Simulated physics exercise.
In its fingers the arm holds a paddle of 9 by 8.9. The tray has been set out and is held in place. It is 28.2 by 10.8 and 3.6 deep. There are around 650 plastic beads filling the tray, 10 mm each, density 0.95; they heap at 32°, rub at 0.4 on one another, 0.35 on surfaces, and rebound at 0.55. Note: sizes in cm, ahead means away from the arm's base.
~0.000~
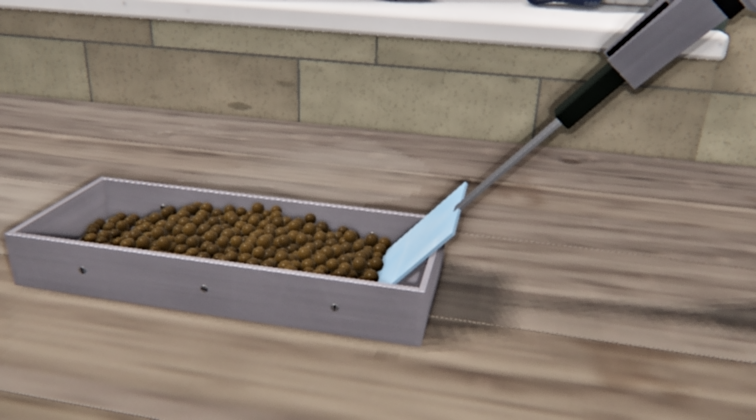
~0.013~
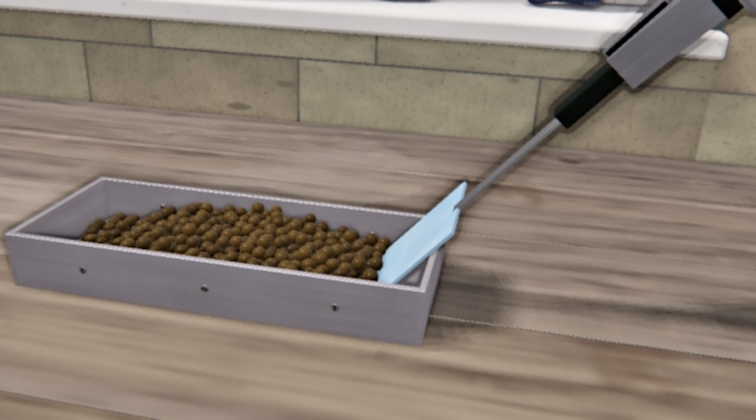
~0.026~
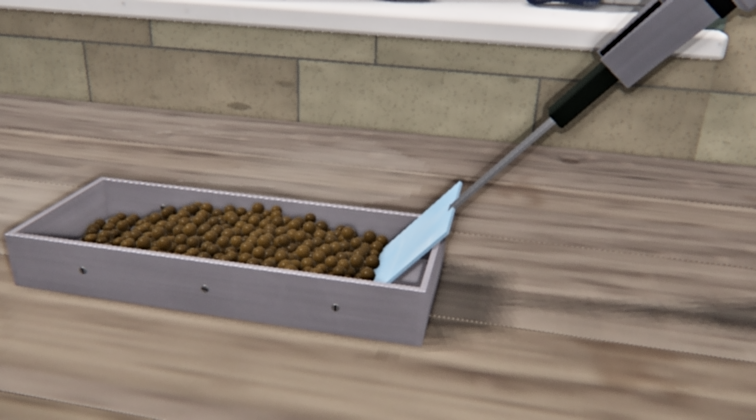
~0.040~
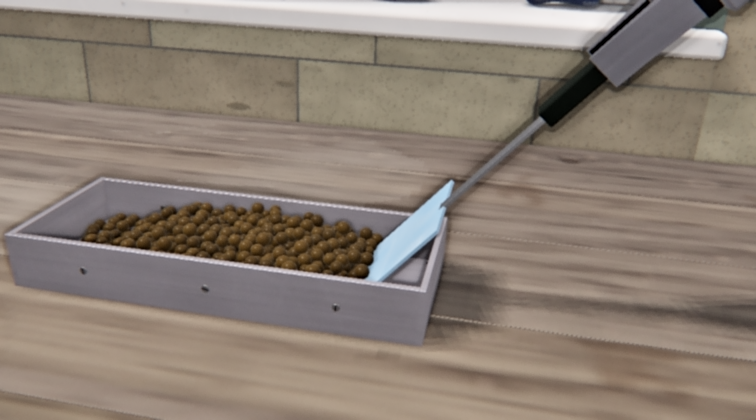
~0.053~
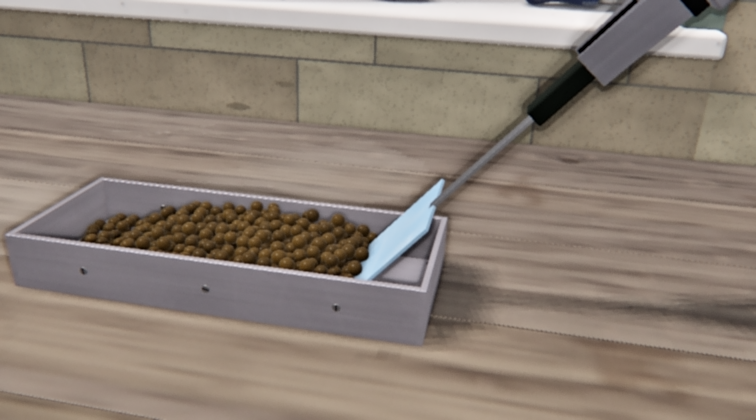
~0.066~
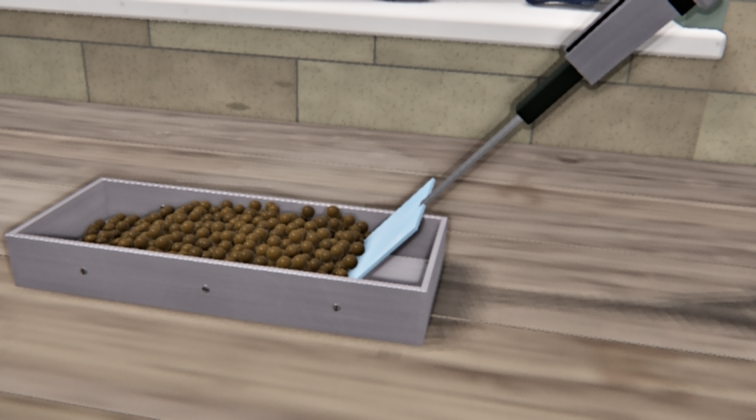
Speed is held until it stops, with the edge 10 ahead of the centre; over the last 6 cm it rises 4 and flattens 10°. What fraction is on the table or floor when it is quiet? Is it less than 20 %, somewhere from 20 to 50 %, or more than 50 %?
It is somewhere from 20 to 50 %.
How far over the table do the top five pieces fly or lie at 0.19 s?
Height: Approx. 6 cm.
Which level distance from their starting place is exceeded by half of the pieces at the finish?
Somewhere near 12 centimetres, I reckon.
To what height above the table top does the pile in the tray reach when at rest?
6.0 cm.
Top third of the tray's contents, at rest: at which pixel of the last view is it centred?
Near (90, 212).
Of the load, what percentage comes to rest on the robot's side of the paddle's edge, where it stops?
Estimated share: Close to 30 %.
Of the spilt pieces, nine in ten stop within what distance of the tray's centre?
Roughly 40 cm.
After 0.19 s, sloping 49°, highest piece 7 above the table; 650 in the tray, 2 on the blade or in flight.
After 0.32 s, sloping 46°, highest piece 9 above the table; 614 in the tray, 11 on the table or floor, 27 on the blade or in flight.
After 0.58 s, sloping 39°, highest piece 6 above the table; 389 in the tray, 255 on the table or floor, 8 on the blade or in flight.
After 1.63 s, sloping 39°, highest piece 6 above the table; 377 in the tray, 275 on the table or floor.
In the end, 377 in the tray, 275 on the table or floor. That is 42 % on the table or floor.
